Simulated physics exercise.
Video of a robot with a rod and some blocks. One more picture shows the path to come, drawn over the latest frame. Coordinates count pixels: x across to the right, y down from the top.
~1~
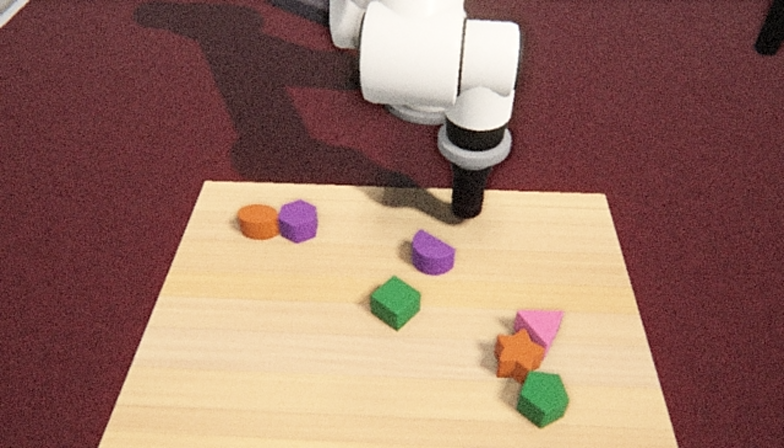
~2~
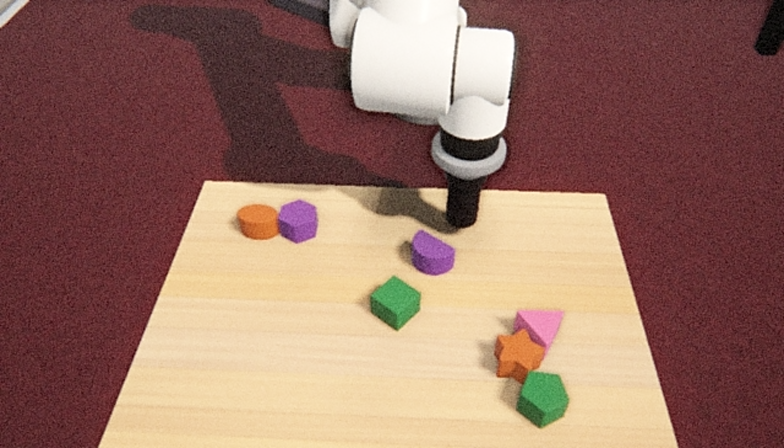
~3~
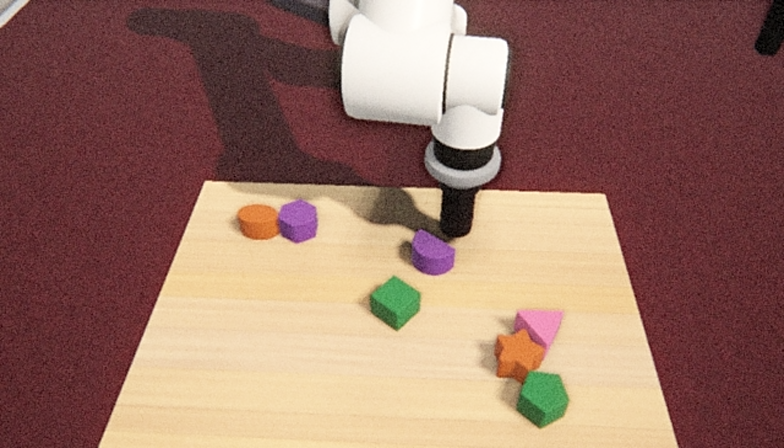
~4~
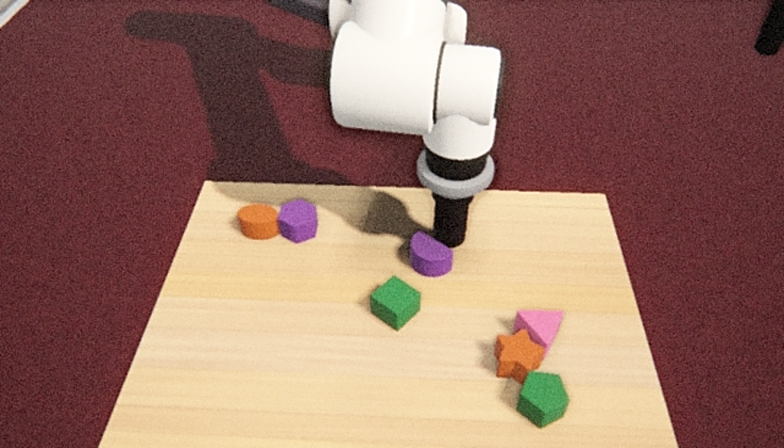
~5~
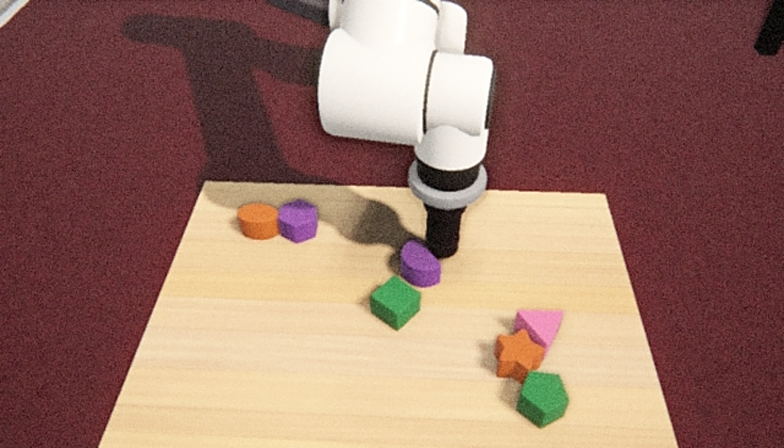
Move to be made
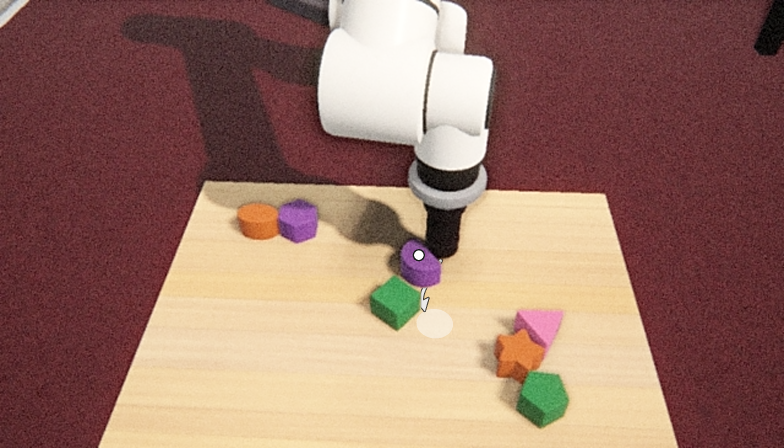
A robot arm moves its black rod down and left across a wooden board, pushing a purple half-round block toward a green block.
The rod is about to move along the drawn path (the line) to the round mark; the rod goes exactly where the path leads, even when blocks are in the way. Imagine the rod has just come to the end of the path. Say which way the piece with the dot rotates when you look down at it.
It goes round the way clock hands do.
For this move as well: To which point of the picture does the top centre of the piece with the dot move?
The middle of its top is at (391, 273).
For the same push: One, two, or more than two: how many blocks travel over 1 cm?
2.
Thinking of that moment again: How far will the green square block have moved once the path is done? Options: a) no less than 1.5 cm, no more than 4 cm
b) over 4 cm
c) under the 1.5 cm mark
Answer: A.
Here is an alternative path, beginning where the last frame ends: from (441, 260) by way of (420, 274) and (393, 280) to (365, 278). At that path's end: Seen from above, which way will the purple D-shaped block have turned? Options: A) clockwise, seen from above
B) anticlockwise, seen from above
Choice B: Anticlockwise, seen from above.
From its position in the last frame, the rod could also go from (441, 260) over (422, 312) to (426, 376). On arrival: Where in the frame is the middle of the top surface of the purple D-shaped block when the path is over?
The centre of its top face lies at (394, 272).
Path on the board, from (441, 260) through (429, 280) and (422, 301) to (435, 323); the dot is on the purple D-shaped block.
What follows on the original path. Halfway along, rod (424, 278); green square block (385, 302), turned 25° anticlockwise; purple D-shaped block (394, 272), turned 25° clockwise.
At the end, rod (436, 311); green square block (382, 305), turned 35° anticlockwise; purple D-shaped block (391, 273), turned 35° clockwise; orange star in place.
